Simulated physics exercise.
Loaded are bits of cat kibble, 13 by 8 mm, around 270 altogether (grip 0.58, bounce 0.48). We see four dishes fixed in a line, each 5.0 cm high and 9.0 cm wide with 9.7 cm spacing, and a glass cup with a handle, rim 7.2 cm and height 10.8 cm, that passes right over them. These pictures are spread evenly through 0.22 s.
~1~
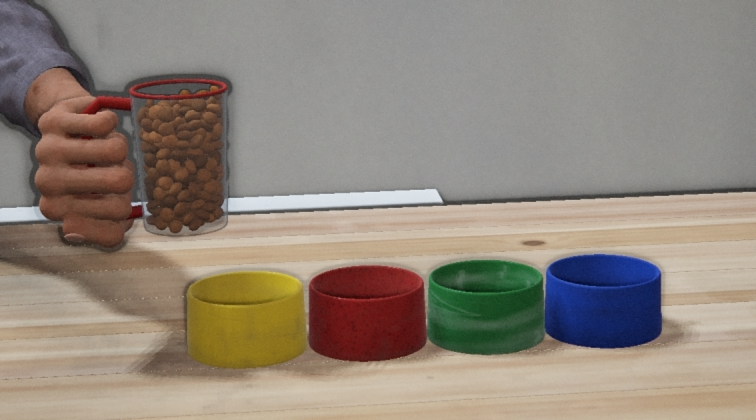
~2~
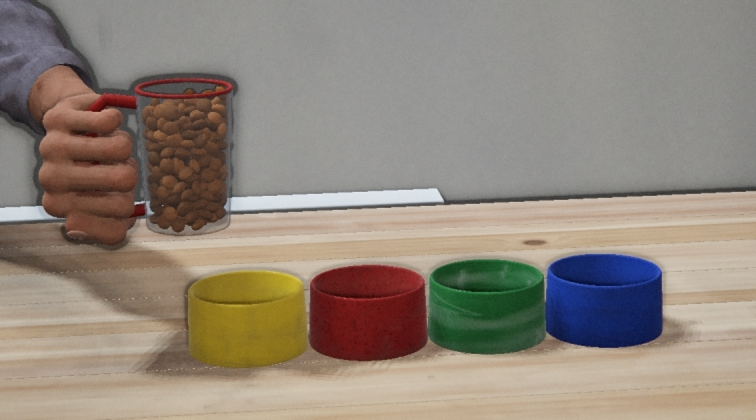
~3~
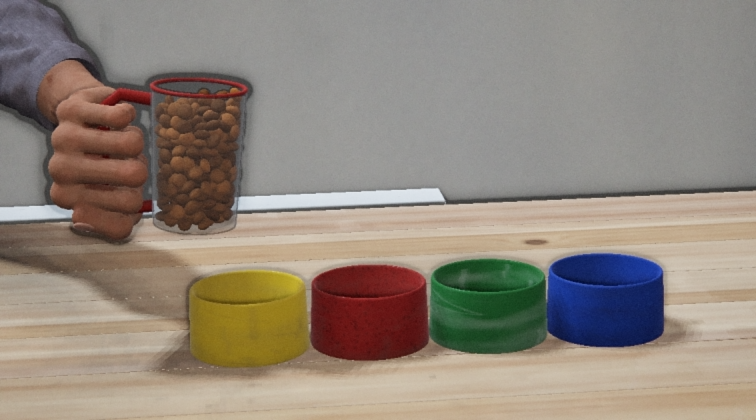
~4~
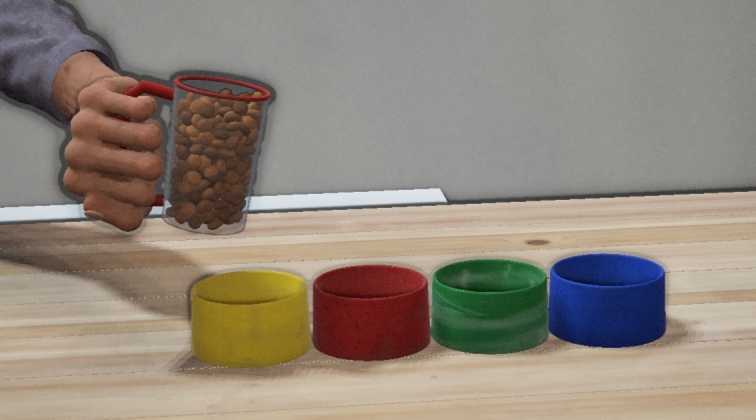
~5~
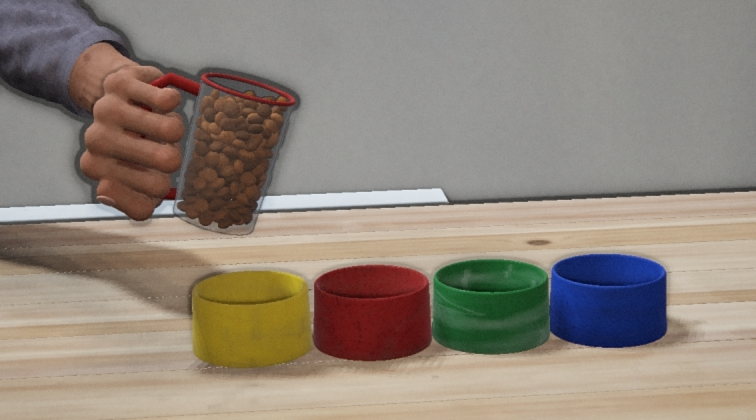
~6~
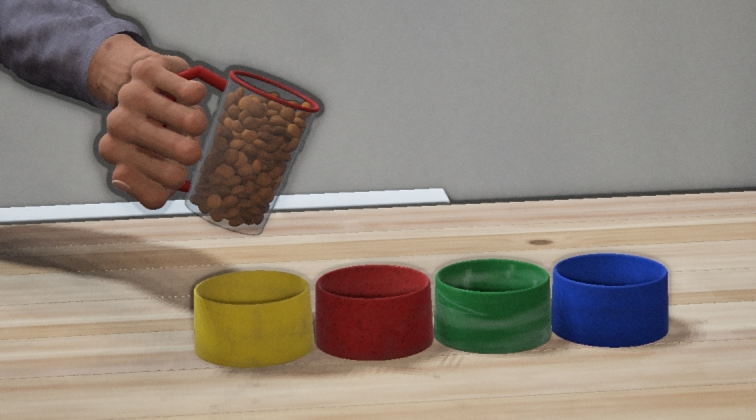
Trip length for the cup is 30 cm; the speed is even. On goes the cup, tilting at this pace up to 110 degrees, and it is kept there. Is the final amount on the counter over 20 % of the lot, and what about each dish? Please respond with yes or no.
Red no, blue yes, green no, yellow no, counter yes.
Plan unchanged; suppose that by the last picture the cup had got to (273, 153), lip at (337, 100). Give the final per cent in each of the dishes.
Dish by dish: Red 0 percent, blue 70 percent, green 0 percent, yellow 0 percent.
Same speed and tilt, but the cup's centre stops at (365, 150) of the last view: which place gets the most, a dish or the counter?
Result: Largest portion at green.
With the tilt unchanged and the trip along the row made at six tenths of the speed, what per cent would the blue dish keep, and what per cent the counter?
Blue: 40; counter: 10.
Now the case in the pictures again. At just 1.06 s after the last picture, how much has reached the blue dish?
So far, roughly 45 per cent.
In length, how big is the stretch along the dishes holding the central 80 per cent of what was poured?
That stretch comes to around 15 cm.
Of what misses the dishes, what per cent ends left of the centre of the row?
I'd say near 0 percent.
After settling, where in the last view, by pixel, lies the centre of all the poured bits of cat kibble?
Estimated resting centre: Around (632, 313).
Then, 0.41 s after the last picture, tilt 86 degrees; cup holds 100 %.
Then, 0.68 s after the last picture, tilt 110 degrees; cup holds 75 %, blue 15 %, green 5 %.
Then, 1.06 s after the last picture, tilt 110 degrees; cup holds 25 %, blue 45 %, green 5 %.
In the end, red 0 %, blue 55 %, green 5 %, yellow 0 %, counter 30 %, cup 10 %.
